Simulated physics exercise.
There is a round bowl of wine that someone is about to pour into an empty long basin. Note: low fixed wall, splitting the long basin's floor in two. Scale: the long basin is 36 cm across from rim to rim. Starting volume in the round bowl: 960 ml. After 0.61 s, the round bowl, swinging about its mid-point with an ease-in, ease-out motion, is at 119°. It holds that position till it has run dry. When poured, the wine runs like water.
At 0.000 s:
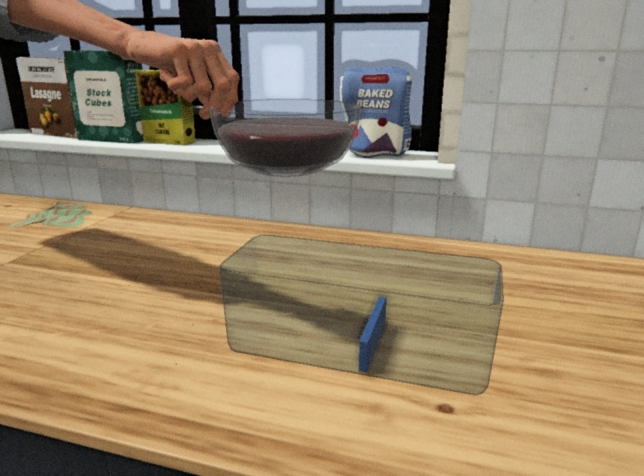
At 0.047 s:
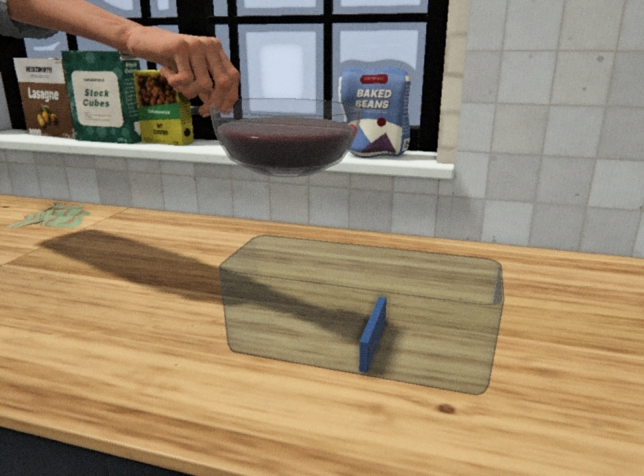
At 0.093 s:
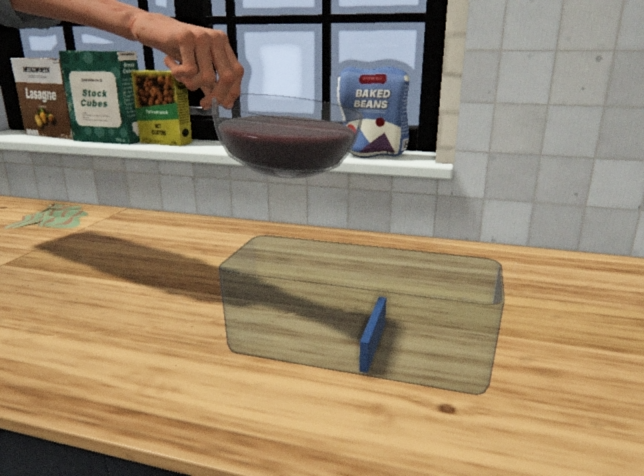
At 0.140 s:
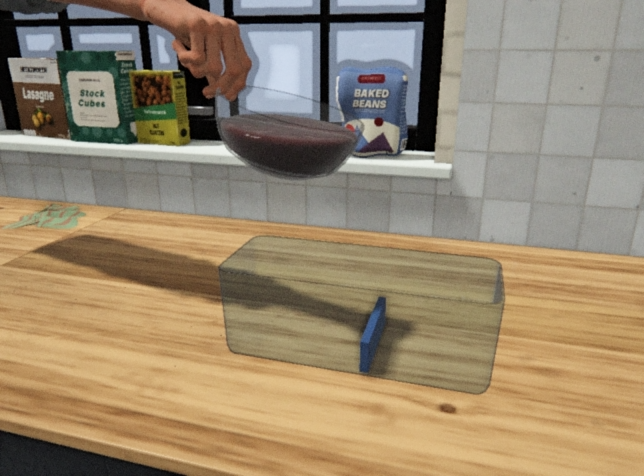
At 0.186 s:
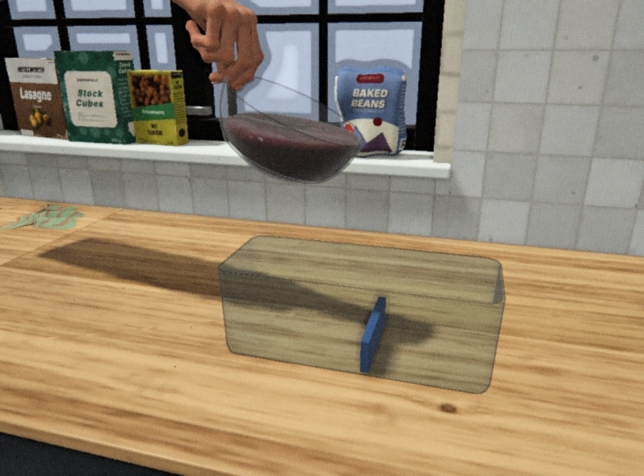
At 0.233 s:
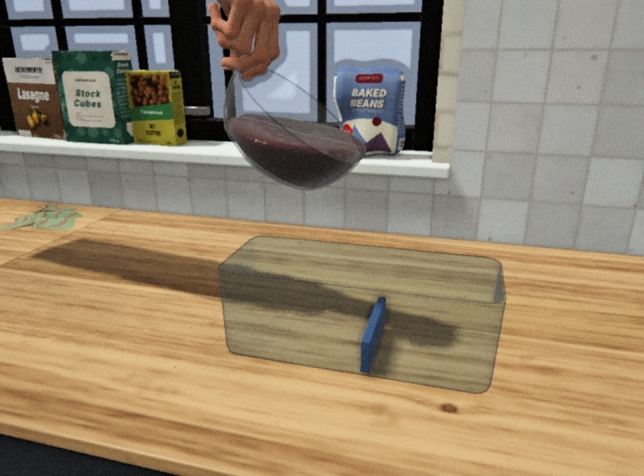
A hand reaches in from the upper left of a kitchen, seen from slightly above the wooden counter, and holds a clear round bowl of dark red wine. Below sits a long transparent basin with a small blue divider, while food packages line the windowsill behind, beside grey tiles. The hand tilts the bowl rightward, slowly then faster, as the camera drifts very slightly.
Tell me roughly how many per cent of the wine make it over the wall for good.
Roughly 49 per cent make it over.
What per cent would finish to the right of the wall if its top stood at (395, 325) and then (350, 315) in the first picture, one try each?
Around 35 and 65 percent, in that order.
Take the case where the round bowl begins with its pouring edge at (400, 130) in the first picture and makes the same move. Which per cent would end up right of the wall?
Then I'd expect something near 60 per cent.
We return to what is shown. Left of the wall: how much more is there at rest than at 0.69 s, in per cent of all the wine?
It comes to near 6 per cent.
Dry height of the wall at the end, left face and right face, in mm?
Some 30 mm on the left and 22 mm on the right.
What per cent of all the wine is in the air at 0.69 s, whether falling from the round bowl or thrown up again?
Something like 18 per cent of the total.
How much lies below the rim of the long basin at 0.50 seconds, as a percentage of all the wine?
About 56%.
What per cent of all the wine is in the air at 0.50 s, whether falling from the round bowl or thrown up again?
Near 40 per cent of it all.
Then, 0.50 s in, the tilt is 109° and 4 per cent is still to pour, 10 is left of the wall and 45 right of it.
Then, 0.69 s in, the tilt is 119° and 0 per cent is still to pour, 38 is left of the wall and 42 right of it.
Then, 0.89 s in, the tilt is 119° and 0 per cent is still to pour, 40 is left of the wall and 49 right of it.
Then, 1.11 s in, the tilt is 119° and 0 per cent is still to pour, 44 is left of the wall and 49 right of it.
Finally, 44 per cent lies left of the wall, 49 right of it and 7 outside.
